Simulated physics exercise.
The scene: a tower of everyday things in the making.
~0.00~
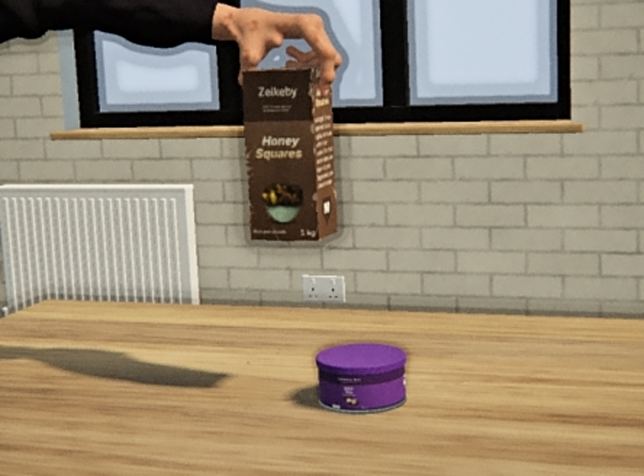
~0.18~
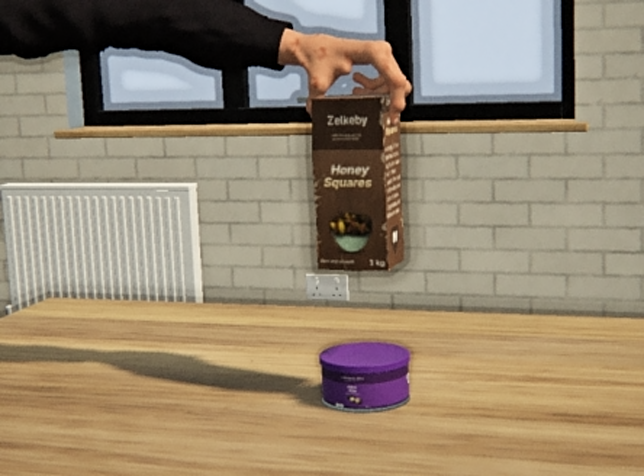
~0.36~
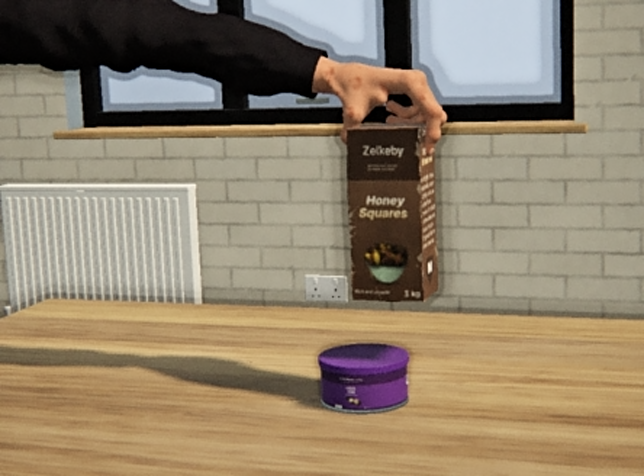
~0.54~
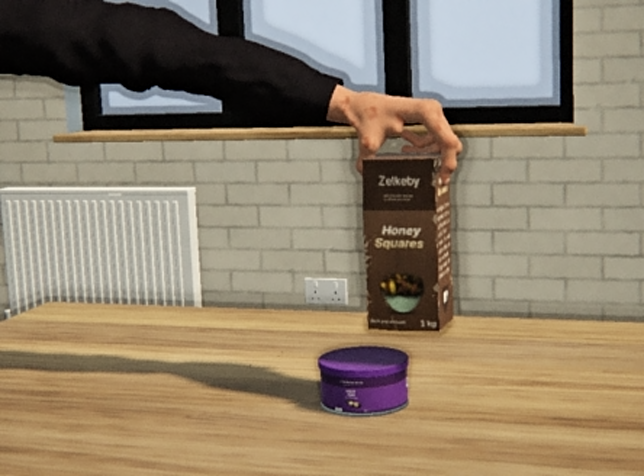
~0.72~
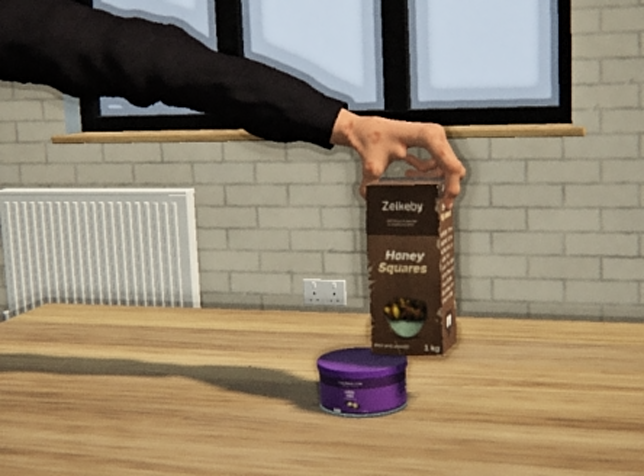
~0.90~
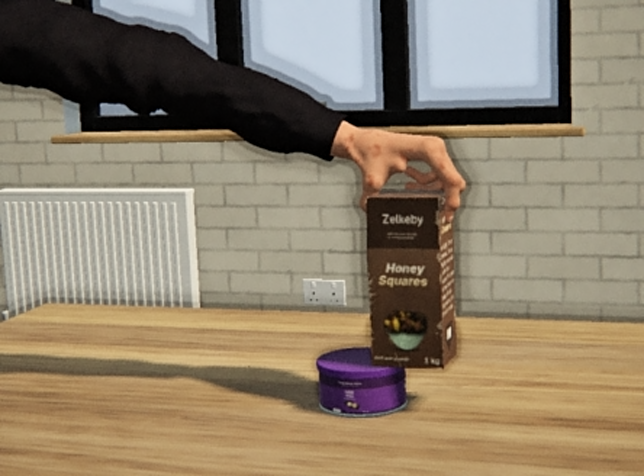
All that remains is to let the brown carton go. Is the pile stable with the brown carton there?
As it turns out, it gives way.
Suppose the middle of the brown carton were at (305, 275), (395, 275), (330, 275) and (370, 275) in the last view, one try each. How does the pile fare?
First try: It comes apart; second try: It stays up; third try: It holds; fourth try: It holds.
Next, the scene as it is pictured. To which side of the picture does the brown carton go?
It goes to the right.
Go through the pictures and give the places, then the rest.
In the first frame, still above its spot; brown carton (291, 153); purple tub (362, 378).
In the second frame, still above its spot; brown carton (358, 182); purple tub (365, 377).
In the third frame, still above its spot; brown carton (393, 212); purple tub (364, 378).
In the fourth frame, still above its spot; brown carton (408, 240); purple tub (364, 381).
In the fifth frame, still above its spot; brown carton (412, 265); purple tub (363, 382).
In the sixth frame, in place under the hand; brown carton (412, 278); purple tub (362, 382).
By 1.30 s, brown carton now fallen.
By 1.40 s, things are still on the move.
By 2.30 s, nothing new.
When it is over (4.0 s), fallen, brown carton; purple tub as before. End places, in pixels of the last picture, brown carton near (535, 378). The pile loses its balance.
